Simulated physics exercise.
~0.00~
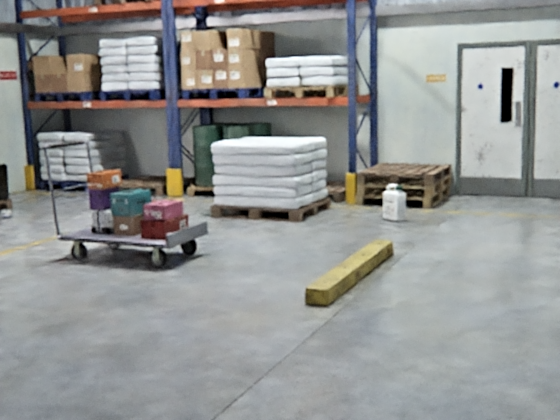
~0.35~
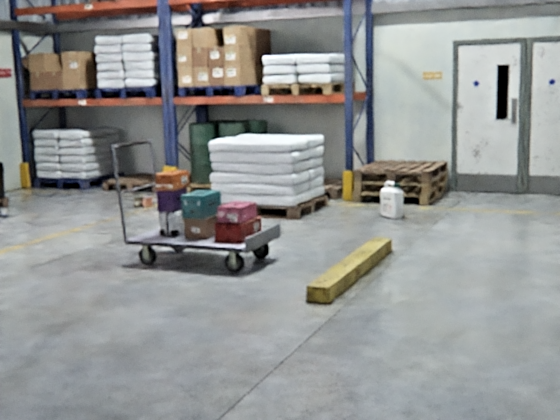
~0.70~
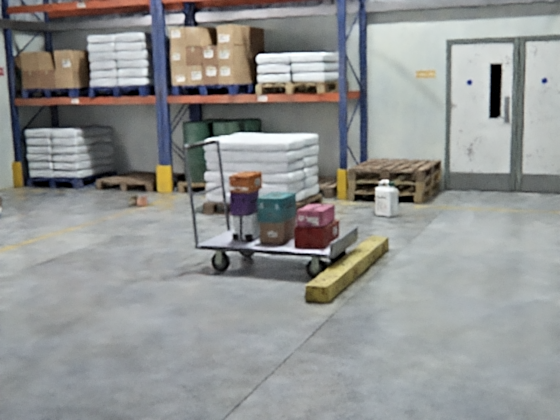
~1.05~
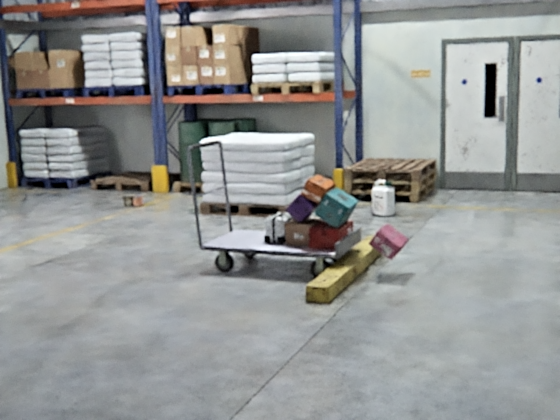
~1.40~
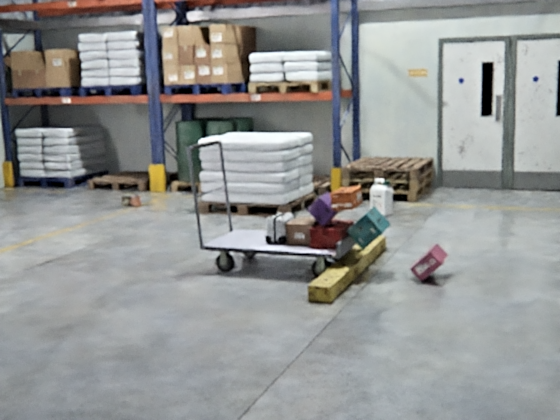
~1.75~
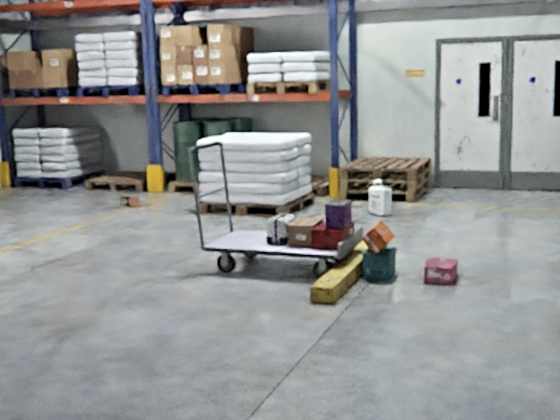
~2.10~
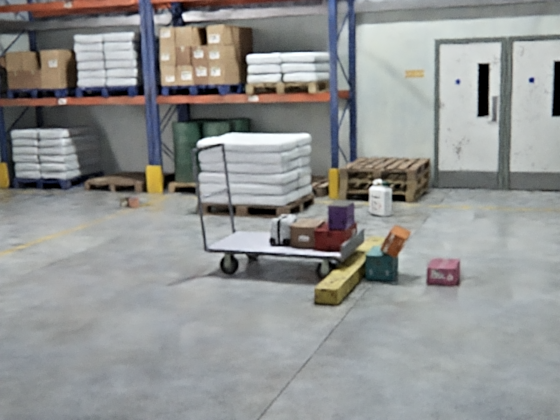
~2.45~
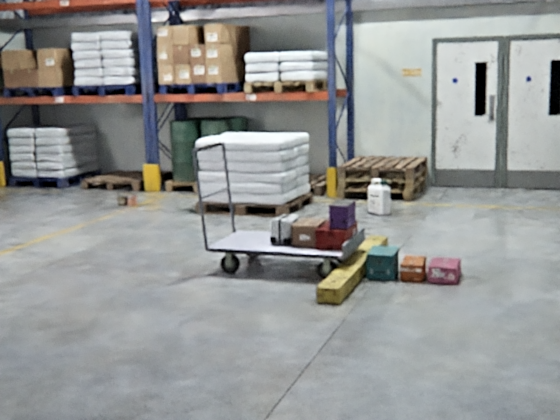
A flatbed trolley rolls right, stops at a yellow kerb, and three boxes tumble off.
